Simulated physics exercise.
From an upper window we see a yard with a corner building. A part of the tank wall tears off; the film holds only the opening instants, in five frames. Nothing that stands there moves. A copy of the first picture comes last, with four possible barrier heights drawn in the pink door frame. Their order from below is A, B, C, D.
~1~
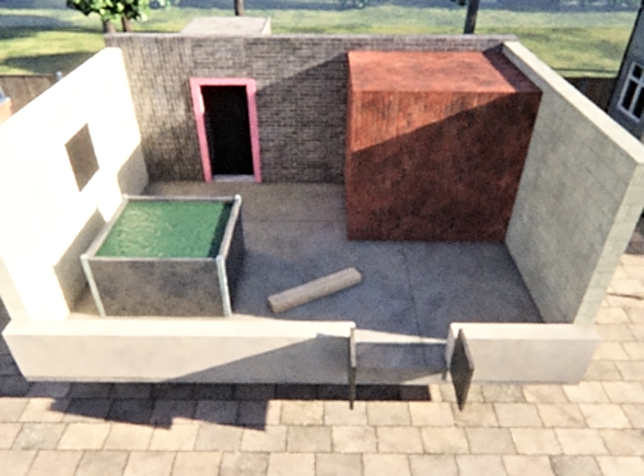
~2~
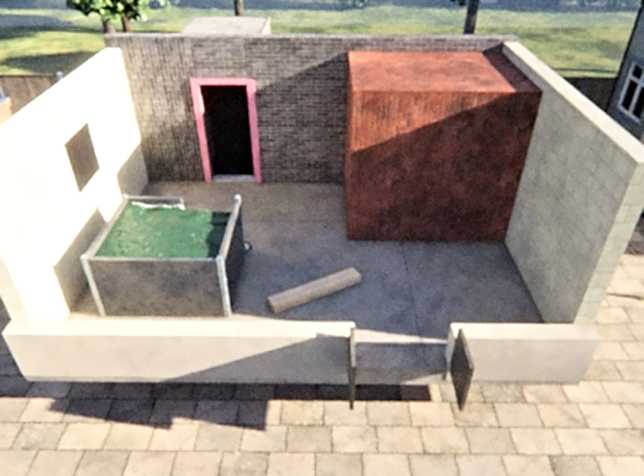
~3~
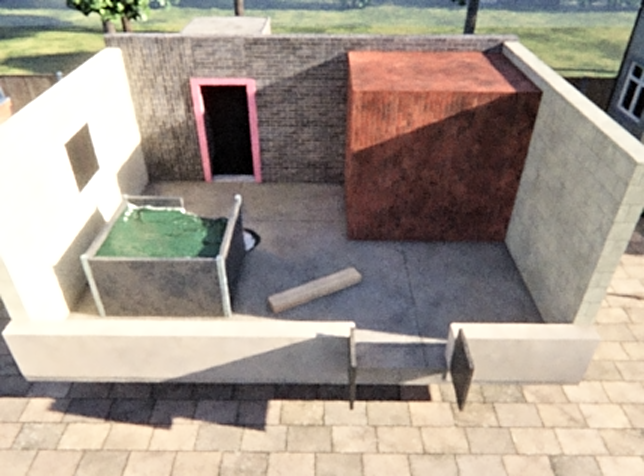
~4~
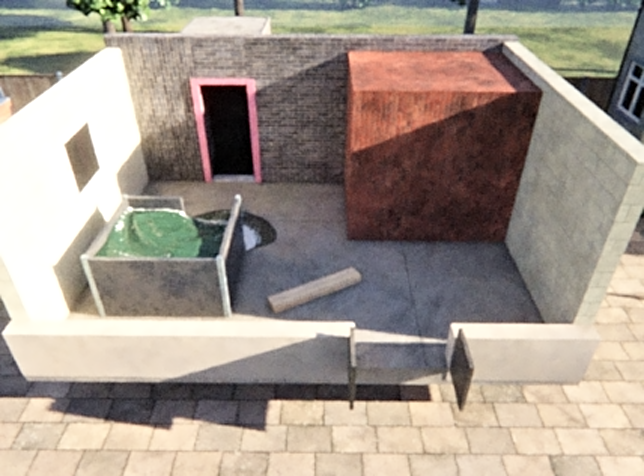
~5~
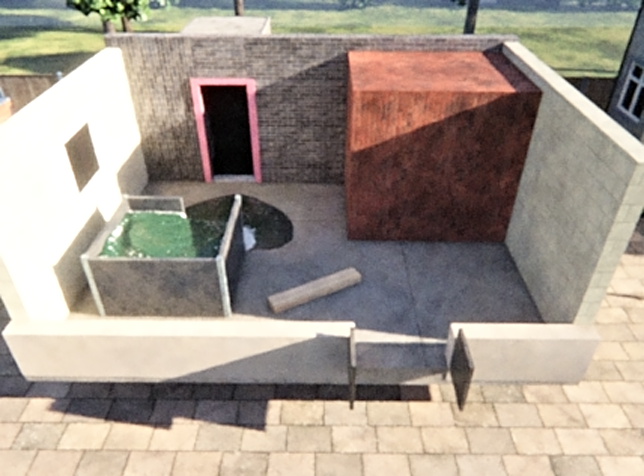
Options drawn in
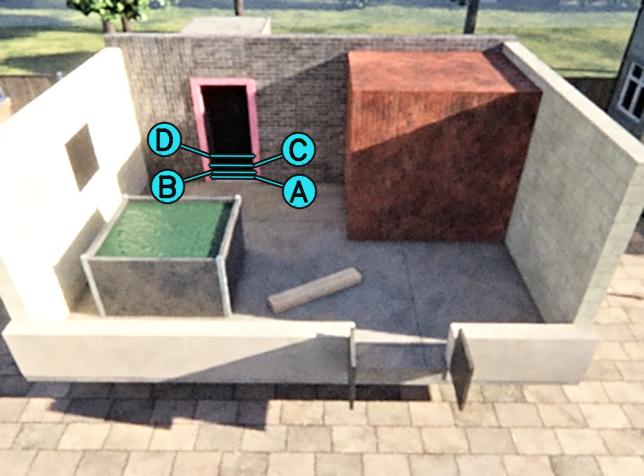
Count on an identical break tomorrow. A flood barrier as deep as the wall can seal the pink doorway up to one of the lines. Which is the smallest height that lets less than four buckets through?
Use mark C.
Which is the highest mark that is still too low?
It is B.
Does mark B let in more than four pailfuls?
Yes, that goes wrong.
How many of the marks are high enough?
Two of the four.
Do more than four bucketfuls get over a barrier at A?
Yes, that goes wrong.
On the marked copy, A at (233, 177); B at (233, 172); C at (232, 165); D at (231, 156); from the bottom up A, B, C, D.
If A is chosen, dozens of bucketfuls pour in.
If B is chosen, some 15 bucketfuls get in.
If C is chosen, a bucket or two gets in.
If D is chosen, nothing gets over.
